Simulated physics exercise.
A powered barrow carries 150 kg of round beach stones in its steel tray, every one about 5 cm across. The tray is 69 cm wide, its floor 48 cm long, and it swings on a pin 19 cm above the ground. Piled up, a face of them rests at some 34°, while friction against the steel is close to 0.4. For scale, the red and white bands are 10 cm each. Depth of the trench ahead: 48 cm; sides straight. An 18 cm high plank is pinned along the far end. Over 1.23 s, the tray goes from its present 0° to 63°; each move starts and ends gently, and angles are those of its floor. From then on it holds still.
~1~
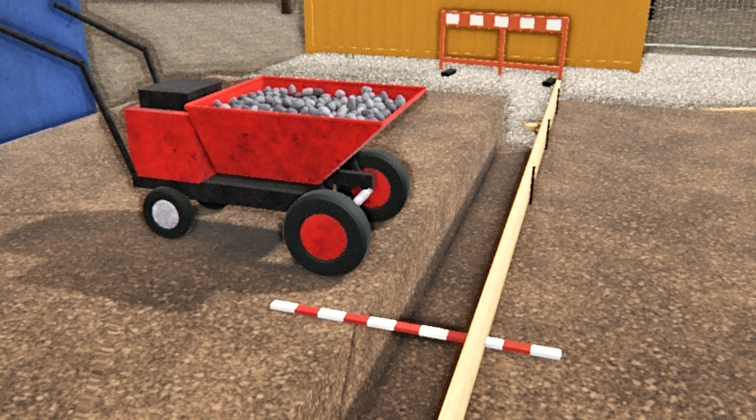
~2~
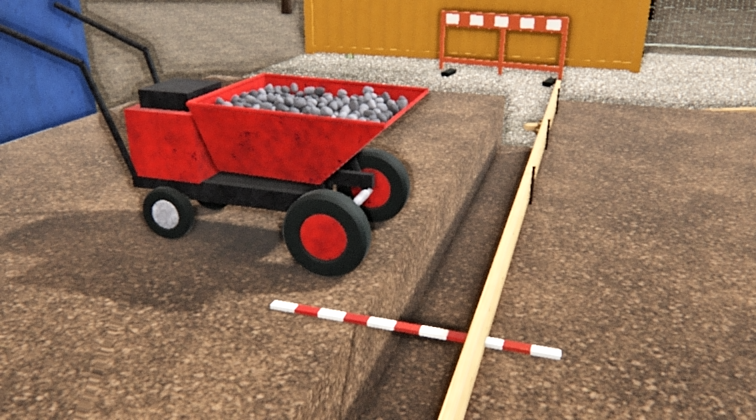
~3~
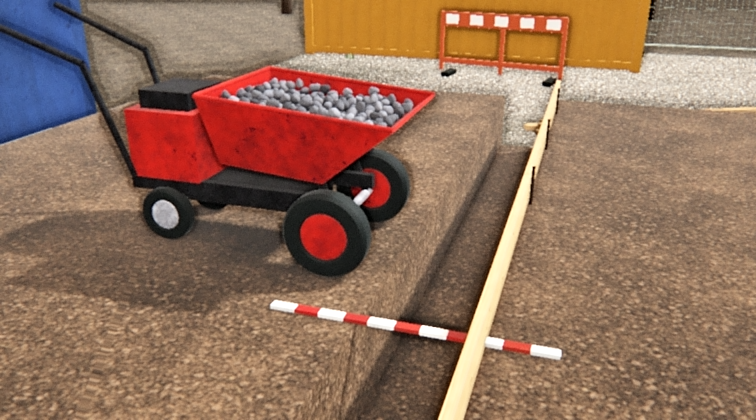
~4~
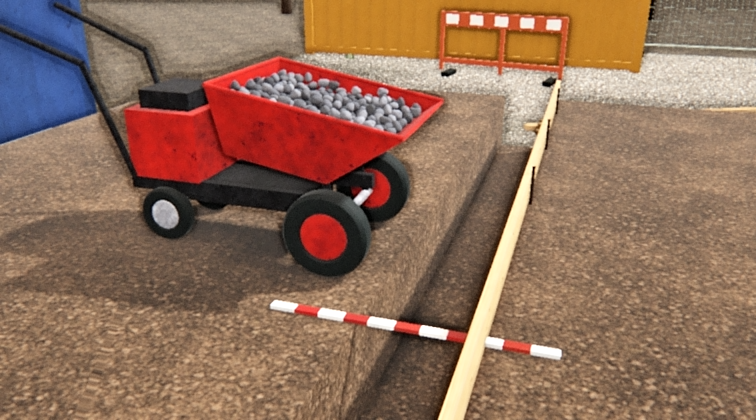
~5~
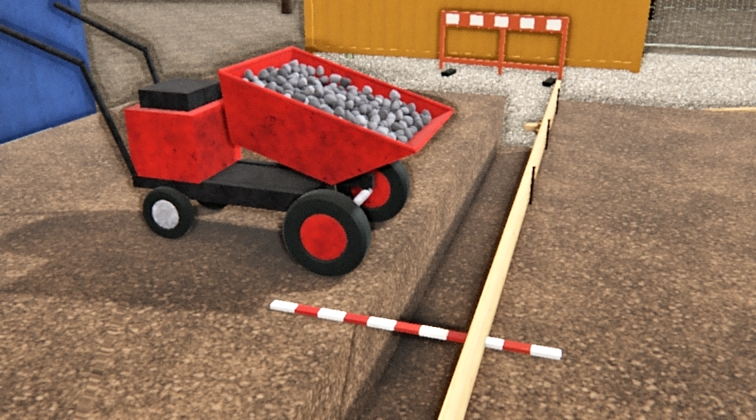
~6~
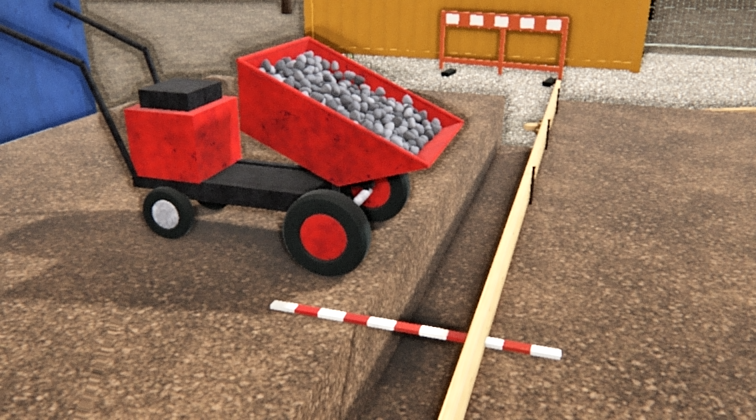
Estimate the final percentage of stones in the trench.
I would say 63 percent.
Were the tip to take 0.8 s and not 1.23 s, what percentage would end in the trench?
Close to 60 percent, then.
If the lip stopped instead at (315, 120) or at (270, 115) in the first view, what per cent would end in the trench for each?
Estimates: 100 % then 95 %.
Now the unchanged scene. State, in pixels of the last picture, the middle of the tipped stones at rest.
Middle at around (481, 336), I'd say.
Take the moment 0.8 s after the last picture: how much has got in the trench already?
About 20%.
Then, 0.4 s after the last picture the floor is at 53°, 100 % in the tray; the foremost stones are at (469, 201).
Then, 0.8 s after the last picture the floor is at 63°, 63 % in the tray, 21 % in the trench, 16 % past the trench; the foremost stones are at (575, 274).
Then, 1.2 s after the last picture the floor is at 63°, 26 % in the tray, 39 % in the trench, 35 % past the trench; the foremost stones are at (686, 296).
Then, 3.1 s after the last picture the floor is at 63°, 0 % in the tray, 63 % in the trench, 37 % past the trench; the foremost stones are past the picture's edge.
